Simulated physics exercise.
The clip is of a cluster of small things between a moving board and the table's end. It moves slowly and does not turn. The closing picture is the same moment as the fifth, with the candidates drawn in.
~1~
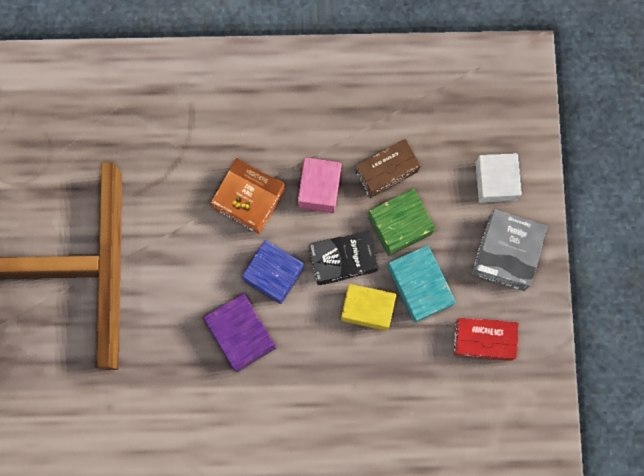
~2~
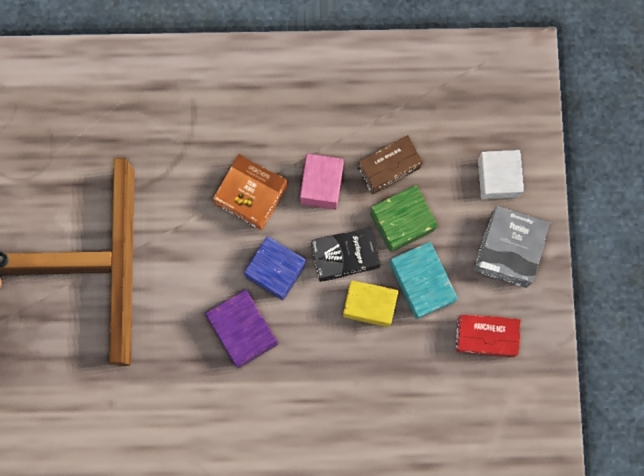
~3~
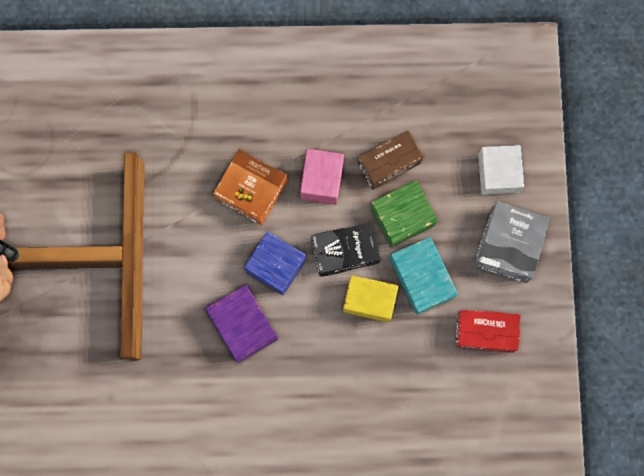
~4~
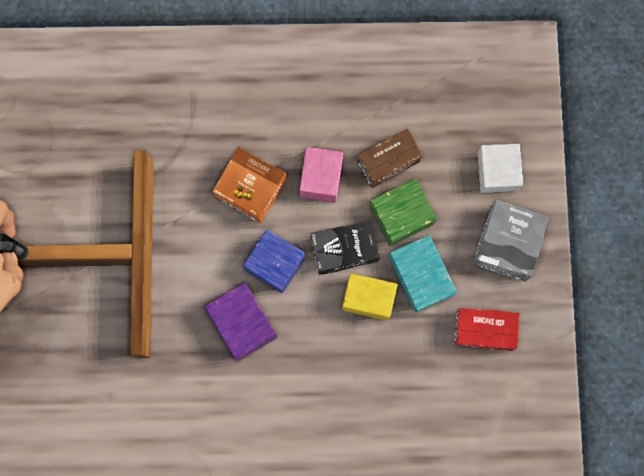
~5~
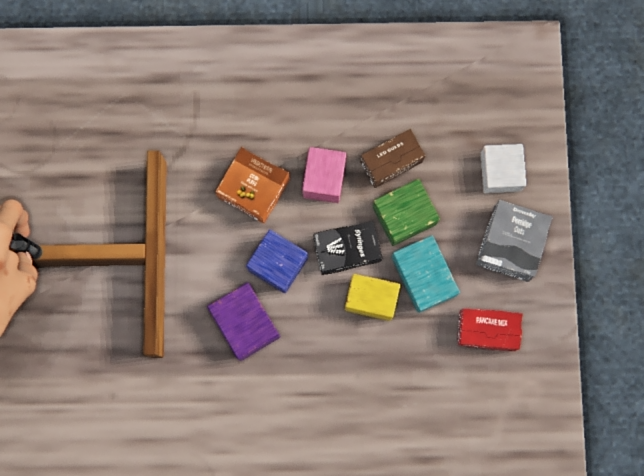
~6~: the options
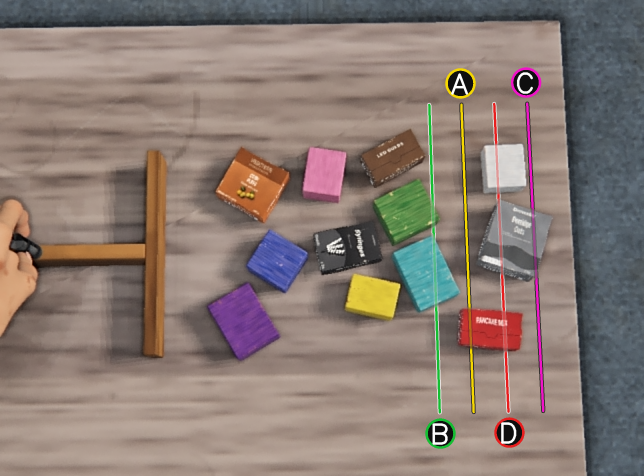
A wooden T-shaped board slides slowly rightward, without turning, across a pale wood-grain table seen from above, with blue-grey flooring beyond its edges. Ahead of it sit orange, pink, brown, green, blue, black, purple, yellow and turquoise boxes and blocks, with white, grey and red ones nearer the right edge. A hand gripping the handle comes into view at left, while the cluster stays essentially still.
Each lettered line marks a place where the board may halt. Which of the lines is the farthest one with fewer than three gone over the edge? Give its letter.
Up to line B.
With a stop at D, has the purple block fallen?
No.
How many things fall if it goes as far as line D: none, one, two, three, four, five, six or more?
In all, six or more.
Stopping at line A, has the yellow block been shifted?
Yes.
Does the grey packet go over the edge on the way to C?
Yes.
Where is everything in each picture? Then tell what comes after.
In the first picture, black box (343, 258); white block (498, 179); turquoise block (422, 285).
In the second picture, board (118, 258); orange packet (251, 193).
In the third picture, board (129, 253); purple block (242, 324).
In the fourth picture, board (138, 251); pink block (322, 176).
In the fifth picture, board (152, 251); yellow block (372, 298); red packet (490, 330); green block (406, 213).
On the copy, A at (467, 254); B at (434, 254); C at (535, 253); D at (501, 254).
On B. First, board (254, 249); purple block (286, 325); pink block (335, 175).
Then, board (356, 248); grey packet (544, 239); white block (522, 170).
Finally, board (433, 247); grey packet over the edge; white block over the edge; two fallen.
By contrast, A drops five; C drops nine; D drops eight.
